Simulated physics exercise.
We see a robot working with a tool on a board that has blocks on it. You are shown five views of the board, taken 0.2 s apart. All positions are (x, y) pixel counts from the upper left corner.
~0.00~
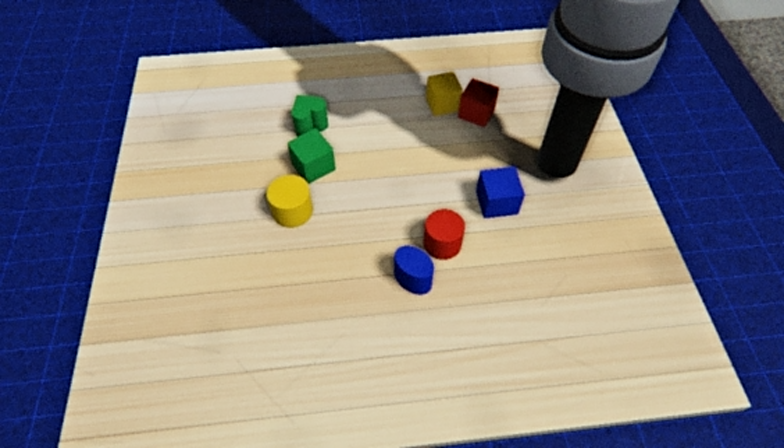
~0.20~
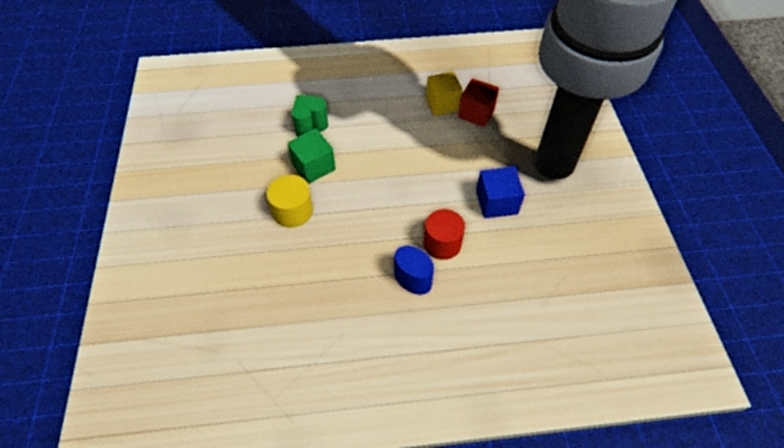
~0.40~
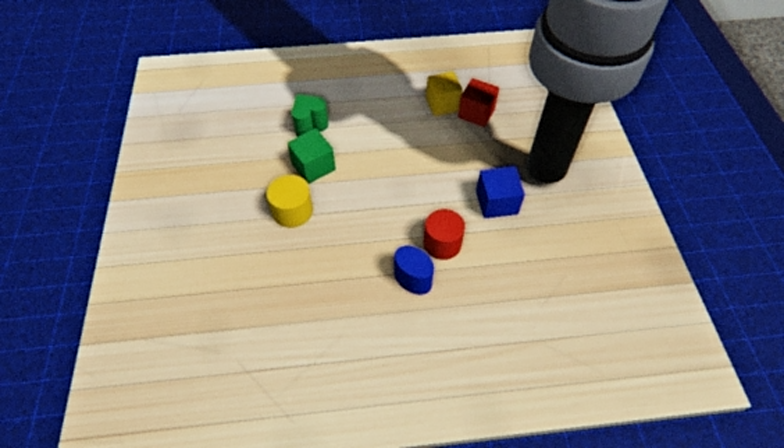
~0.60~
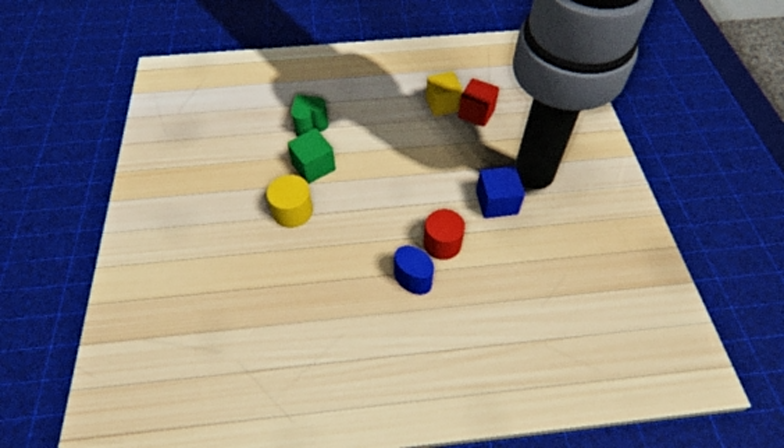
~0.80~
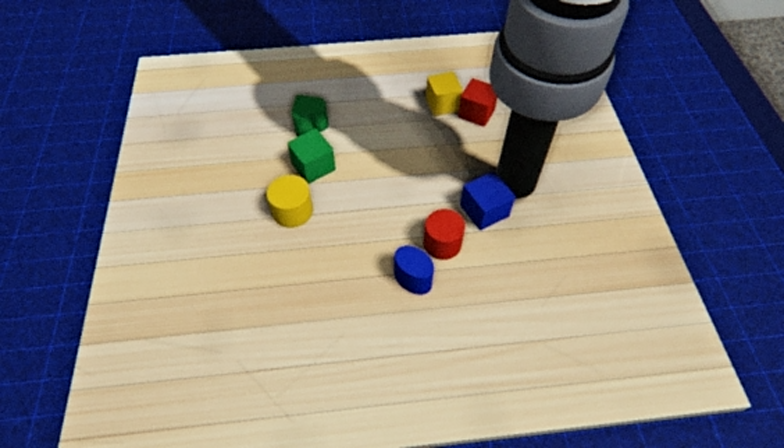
On a wooden board with coloured blocks, a dark cylindrical tool slides left and slightly nudges the blue cube toward the red disc.
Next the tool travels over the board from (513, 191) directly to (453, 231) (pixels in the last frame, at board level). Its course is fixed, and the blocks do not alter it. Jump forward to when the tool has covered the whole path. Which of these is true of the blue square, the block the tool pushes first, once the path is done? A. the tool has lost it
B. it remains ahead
B
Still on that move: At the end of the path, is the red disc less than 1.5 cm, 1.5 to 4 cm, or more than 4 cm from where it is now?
Over 4 cm.
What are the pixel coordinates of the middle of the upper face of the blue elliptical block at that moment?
In the picture, that point is around (392, 292).
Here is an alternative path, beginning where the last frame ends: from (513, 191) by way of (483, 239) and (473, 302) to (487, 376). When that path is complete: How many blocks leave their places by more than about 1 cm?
By the end, three or more blocks will have moved.
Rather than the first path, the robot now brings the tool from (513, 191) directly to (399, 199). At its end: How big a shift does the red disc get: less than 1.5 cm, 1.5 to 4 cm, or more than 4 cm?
Shift: 1.5 to 4 cm.
The first path, step by step. Halfway along, tool (485, 202); red disc (431, 236); blue square (461, 215), turned 15° anticlockwise.
At the end, tool (454, 223); blue elliptical block (392, 292), turned 50° anticlockwise; red disc (395, 259); blue square (426, 236).
